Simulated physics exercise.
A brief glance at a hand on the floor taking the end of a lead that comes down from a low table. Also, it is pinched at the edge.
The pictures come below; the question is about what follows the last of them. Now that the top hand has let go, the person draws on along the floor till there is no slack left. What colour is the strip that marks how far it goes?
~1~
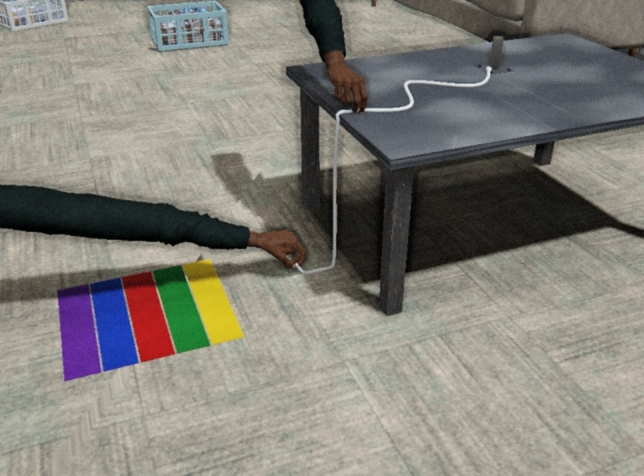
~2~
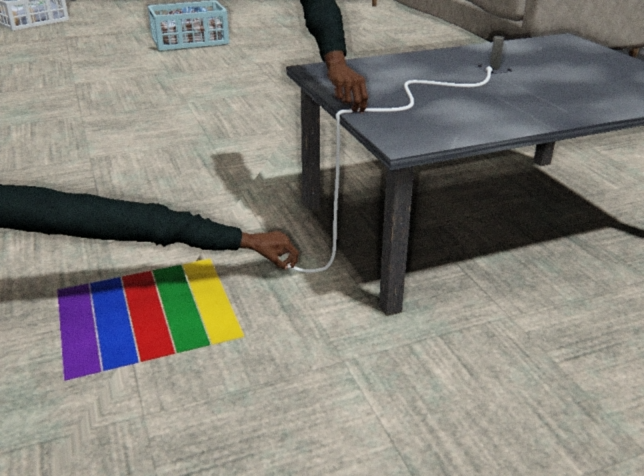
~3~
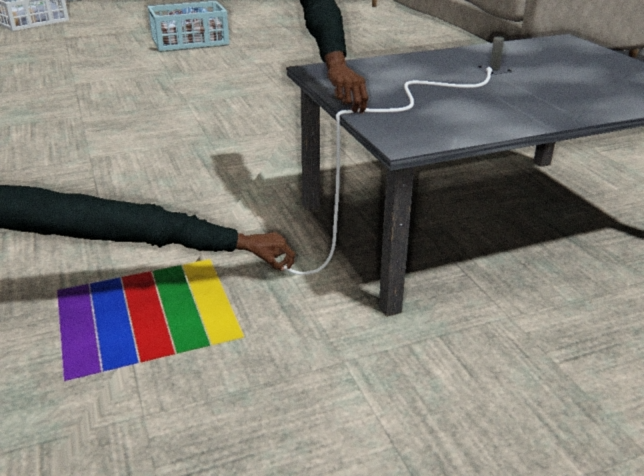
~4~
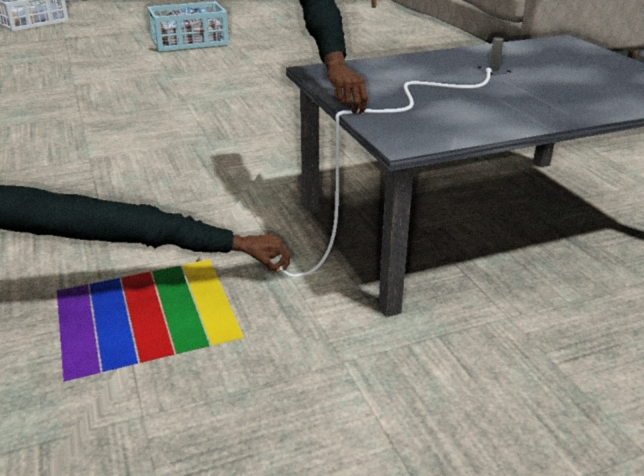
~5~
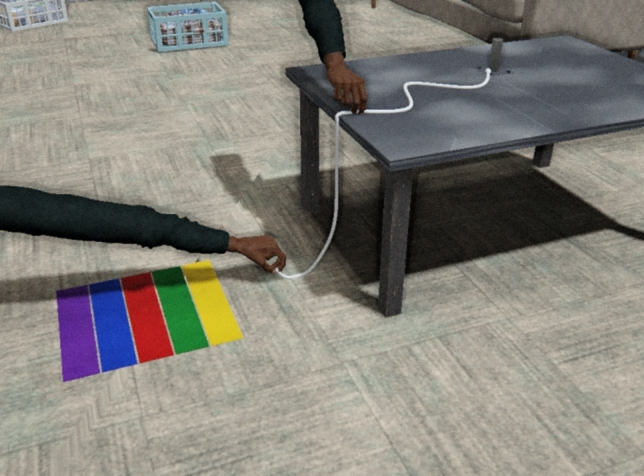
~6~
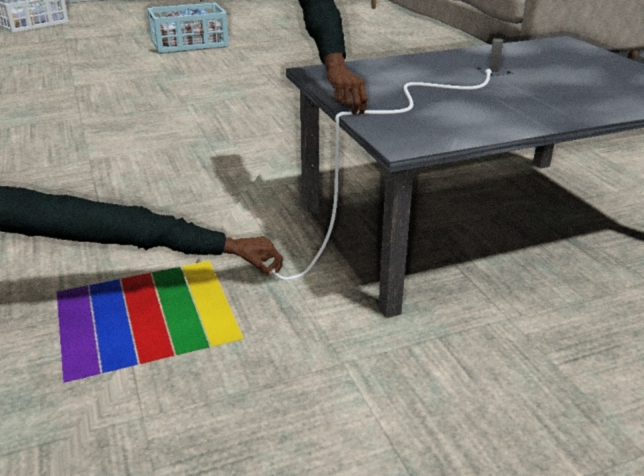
That strip is blue.
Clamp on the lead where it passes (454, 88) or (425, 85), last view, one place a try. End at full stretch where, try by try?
Try by try: (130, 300), (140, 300).
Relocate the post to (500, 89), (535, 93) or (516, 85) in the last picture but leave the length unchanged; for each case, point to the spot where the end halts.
The places are (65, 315), (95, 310) and (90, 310).
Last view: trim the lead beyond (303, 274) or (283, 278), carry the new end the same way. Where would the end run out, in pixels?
Roughly at (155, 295) the first time and at (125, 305) the second.
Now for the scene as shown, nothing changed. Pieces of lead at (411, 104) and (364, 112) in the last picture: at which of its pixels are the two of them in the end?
Roughly (346, 104) for the first and (298, 141) for the second.
Early on, end near (165, 294); over green.
Midway, end near (127, 302); over red.
At the end of the slack, end near (105, 307); over blue. It gets as far as the blue strip.
